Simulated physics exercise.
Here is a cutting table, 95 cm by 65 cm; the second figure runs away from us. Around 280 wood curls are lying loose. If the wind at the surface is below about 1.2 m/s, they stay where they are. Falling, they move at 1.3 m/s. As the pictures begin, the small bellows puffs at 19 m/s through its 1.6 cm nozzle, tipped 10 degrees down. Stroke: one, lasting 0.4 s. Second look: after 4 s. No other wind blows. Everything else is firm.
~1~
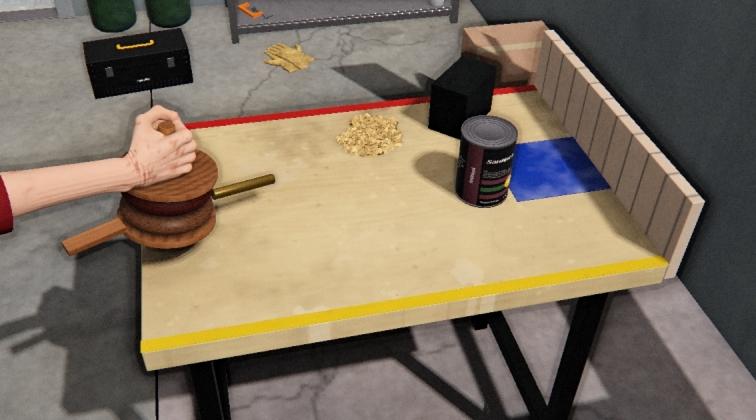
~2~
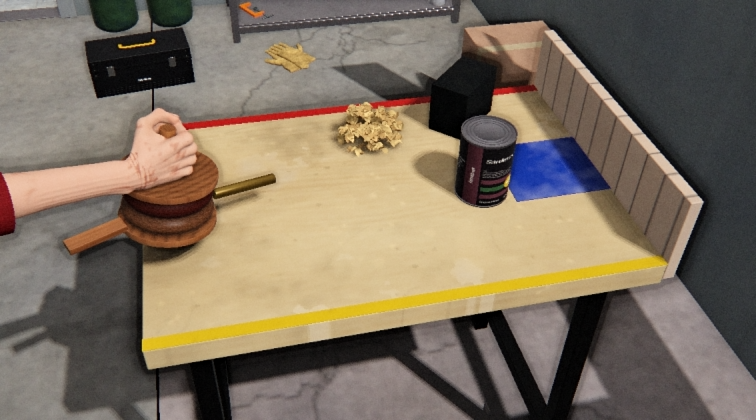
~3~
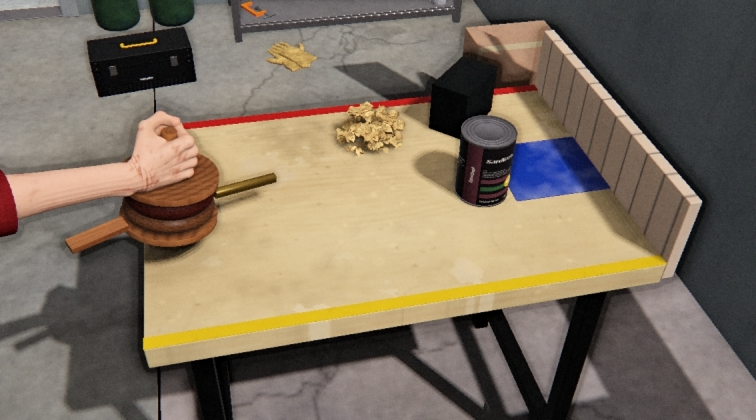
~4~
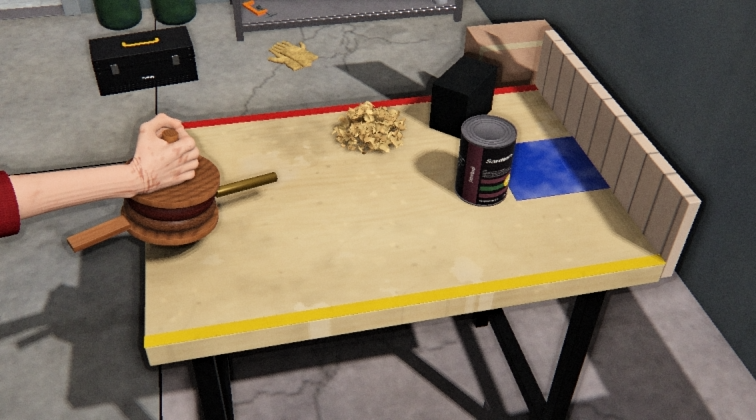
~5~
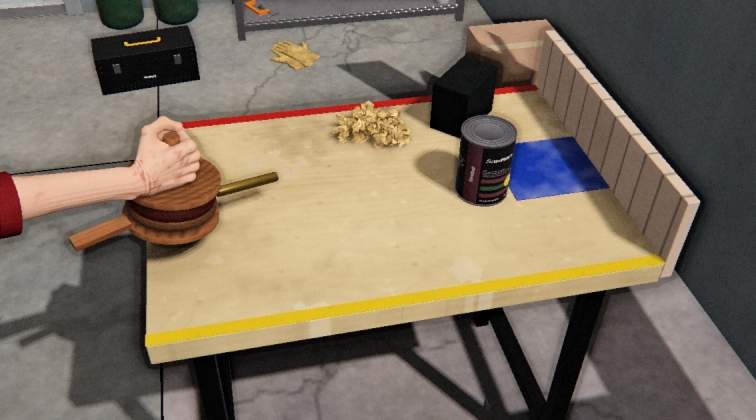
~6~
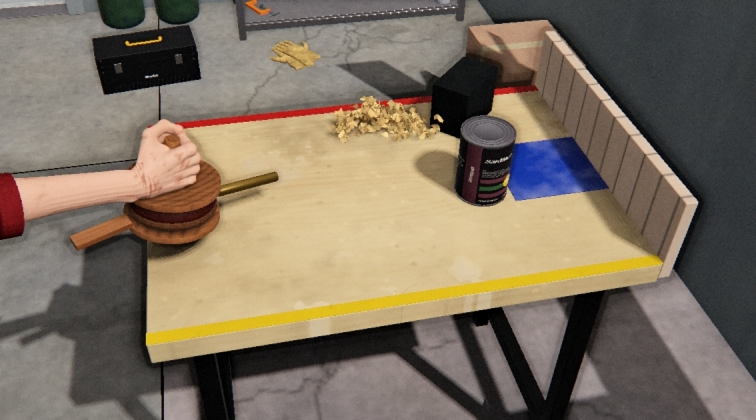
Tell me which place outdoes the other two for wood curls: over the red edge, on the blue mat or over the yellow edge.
It is red that gets the most.
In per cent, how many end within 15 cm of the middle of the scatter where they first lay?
My estimate is close to 20 percent.
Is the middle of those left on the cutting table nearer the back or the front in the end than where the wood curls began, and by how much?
Rearward, by about 5 cm.
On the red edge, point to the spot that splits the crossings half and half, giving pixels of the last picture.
Roughly at pixel (413, 98).
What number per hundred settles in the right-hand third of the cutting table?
I'd estimate around 5 per cent.
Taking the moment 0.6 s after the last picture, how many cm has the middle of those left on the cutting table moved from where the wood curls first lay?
Measured offset: Approx. 5 cm.
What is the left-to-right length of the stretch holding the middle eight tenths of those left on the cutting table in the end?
The middle group spans some 20 cm.
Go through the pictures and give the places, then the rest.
In the first picture, the middle of the wood curls is near (372, 137), none has stirred yet and the mouth of the small bellows is at (273, 179).
In the second picture, the middle of the wood curls is near (372, 126), none has stirred yet, the red edge is centred on (348, 106), the blue mat is centred on (546, 168) and the yellow edge is centred on (423, 305).
In the third picture, the middle of the wood curls is near (373, 126), none has stirred yet, the top of a block is at (466, 75) and the top of a tin is at (489, 131).
In the fourth picture, the middle of the wood curls is near (374, 125) and about 5 % have left their places.
In the fifth picture, the middle of the wood curls is near (375, 120), the farthest in sight from the small bellows is at (394, 118) and about 25 % have left their places.
In the sixth picture, the middle of the wood curls is near (382, 118), the farthest in sight from the small bellows is at (426, 120) and about 70 % have left their places.
Then, 0.6 s after the last picture the count stands so, 73 % are over the red edge, 0 % on the blue mat and 0 % over the yellow edge; the middle of those left on the top is near (369, 121).
Then, 1.0 s after the last picture the count stands so, 73 % are over the red edge, 0 % on the blue mat and 0 % over the yellow edge; the middle of those left on the top is near (369, 121).
Then, 2.0 s after the last picture the count stands so, 73 % are over the red edge, 0 % on the blue mat and 0 % over the yellow edge; the middle of those left on the top is near (369, 121).
Then, 3.8 s after the last picture, at the end, 73 % are over the red edge, 0 % on the blue mat and 0 % over the yellow edge; the middle of those left on the top is near (369, 121).
